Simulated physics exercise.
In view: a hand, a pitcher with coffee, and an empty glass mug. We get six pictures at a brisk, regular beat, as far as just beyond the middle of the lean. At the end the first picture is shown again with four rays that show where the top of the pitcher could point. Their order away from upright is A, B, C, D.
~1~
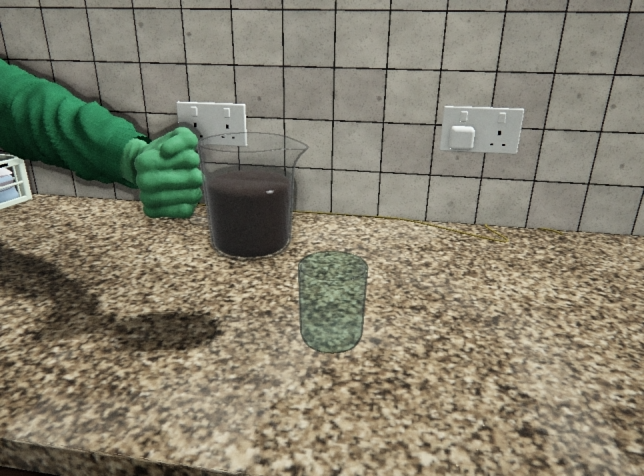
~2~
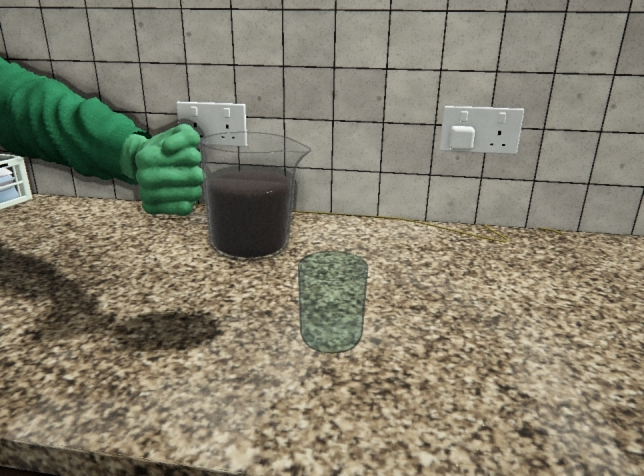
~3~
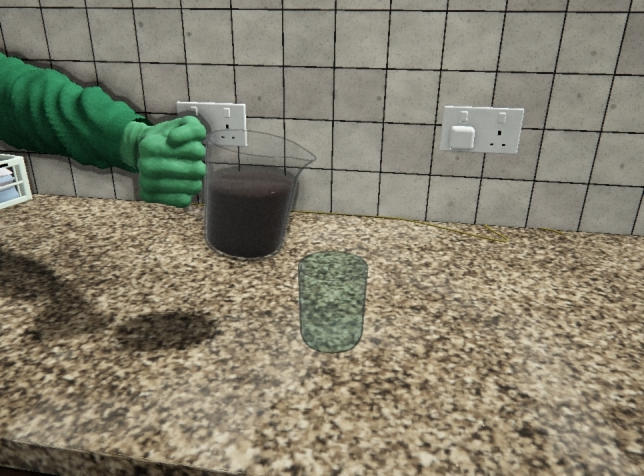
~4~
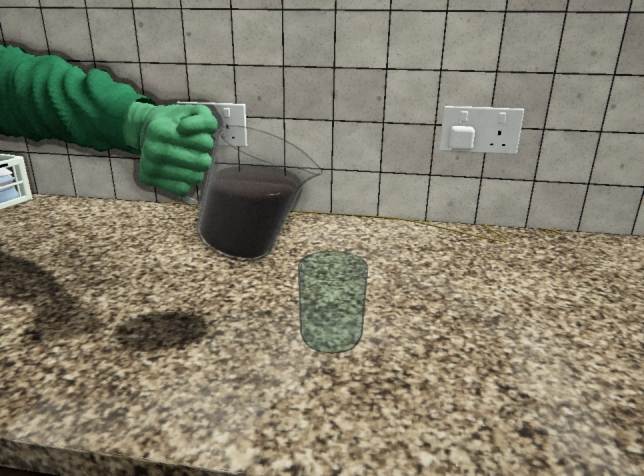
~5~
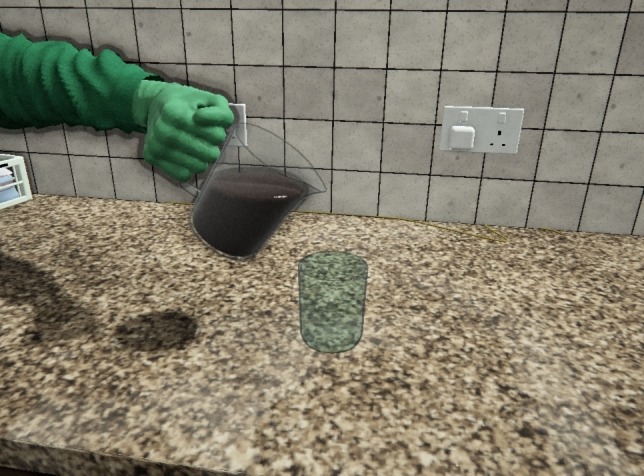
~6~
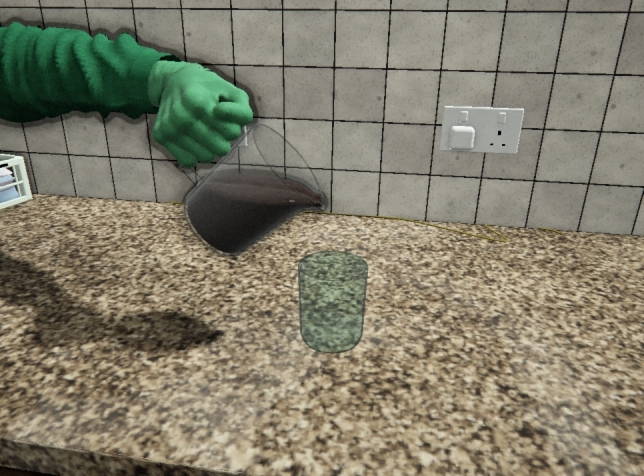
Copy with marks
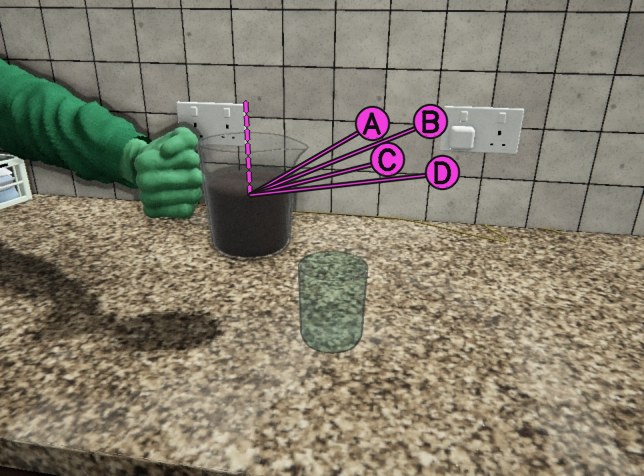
A speckled brown stone counter against a grey tiled wall with white sockets is seen from the front and slightly above, in a steady view. A green hand and arm at left hold a clear pitcher of dark liquid, behind and left of an empty, greenish glass. The hand rises and turns, tilting the pitcher rightward, slightly at first, then steeply, with the liquid nearing its lip.
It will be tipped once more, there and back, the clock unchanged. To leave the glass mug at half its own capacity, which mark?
The answer is mark B.
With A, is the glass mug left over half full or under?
Under half.
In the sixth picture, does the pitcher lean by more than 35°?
Yes.
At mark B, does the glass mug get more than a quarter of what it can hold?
Yes.
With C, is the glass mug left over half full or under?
Over.
In magenta, A at (358, 132); B at (414, 128); C at (371, 164); D at (425, 175).
Choosing A, the glass mug ends with about 28 % of what it can hold.
Choosing B, the glass mug ends with about 48 % of what it can hold.
Choosing C, the glass mug ends with about 68 % of what it can hold.
Choosing D, the glass mug ends with about 83 % of what it can hold; 4 % of the coffee is spilt.
